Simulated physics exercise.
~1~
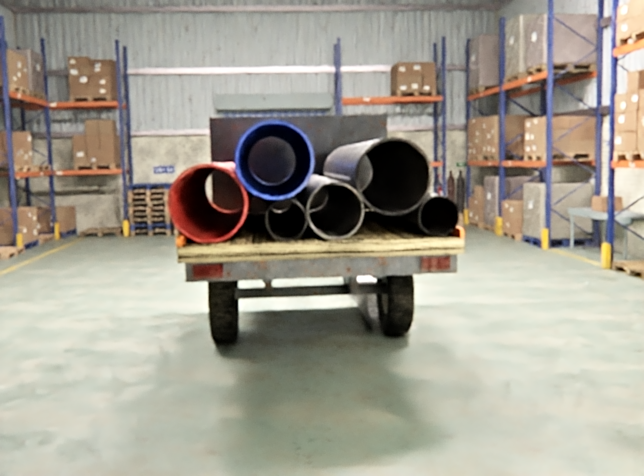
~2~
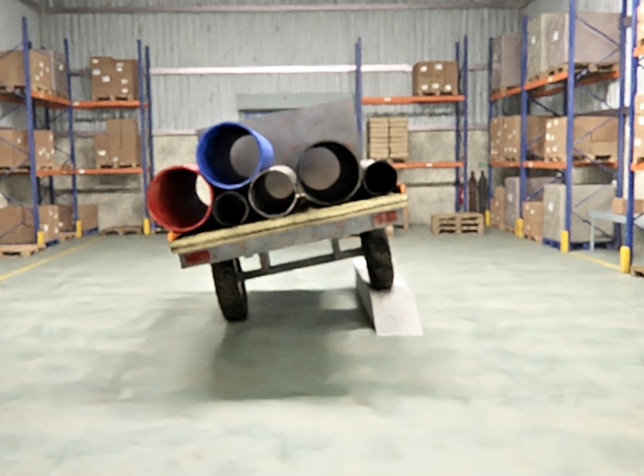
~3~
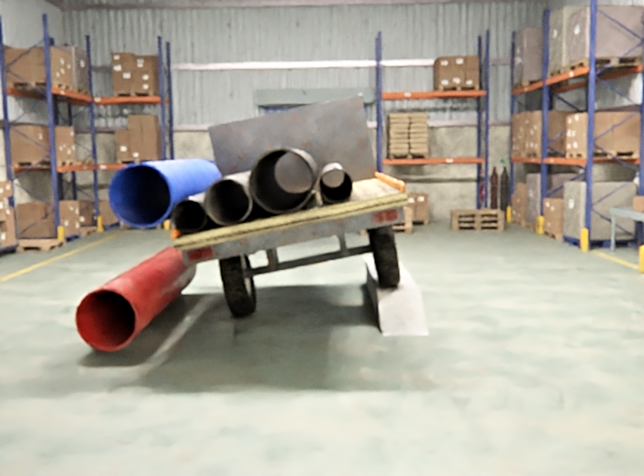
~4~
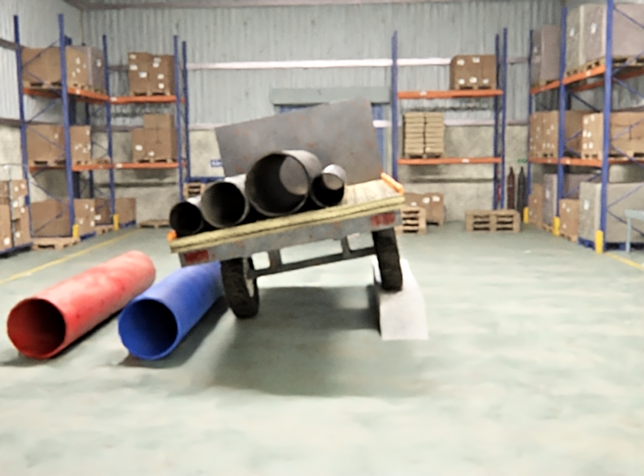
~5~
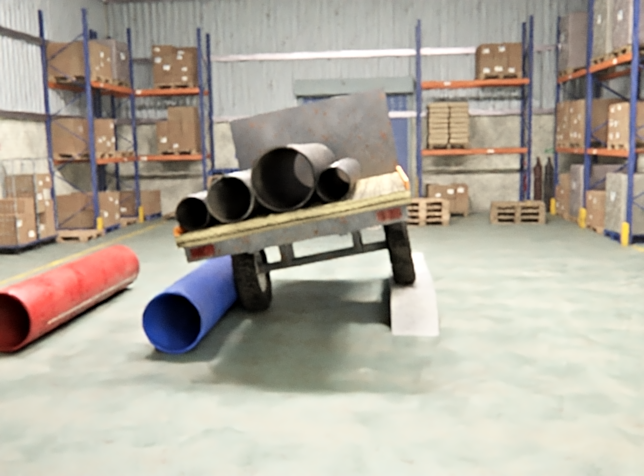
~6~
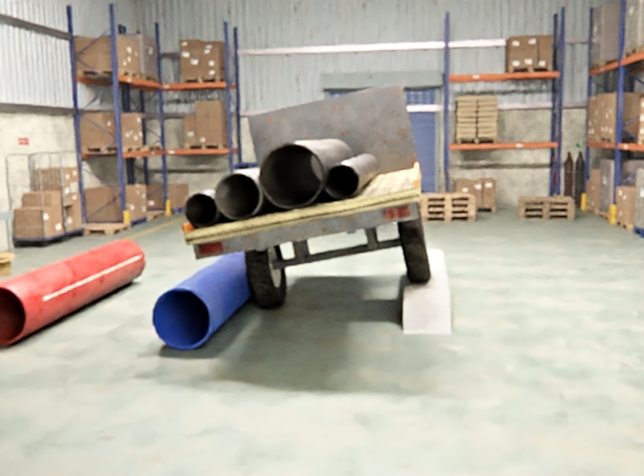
At the start, a flat trailer stands in a warehouse, loaded with a red pipe, a blue pipe and several dark ones, seen from behind. Its right wheel mounts a raised pale block, so the deck tips down to the left and the load shifts that way. The red pipe drops off the left side first, while the blue one rolls over the others and follows it down. Red rolls farther left across the floor as blue settles close to the left wheel. At the end, both lie on the ground, while the dark pipes remain on the leaning deck.
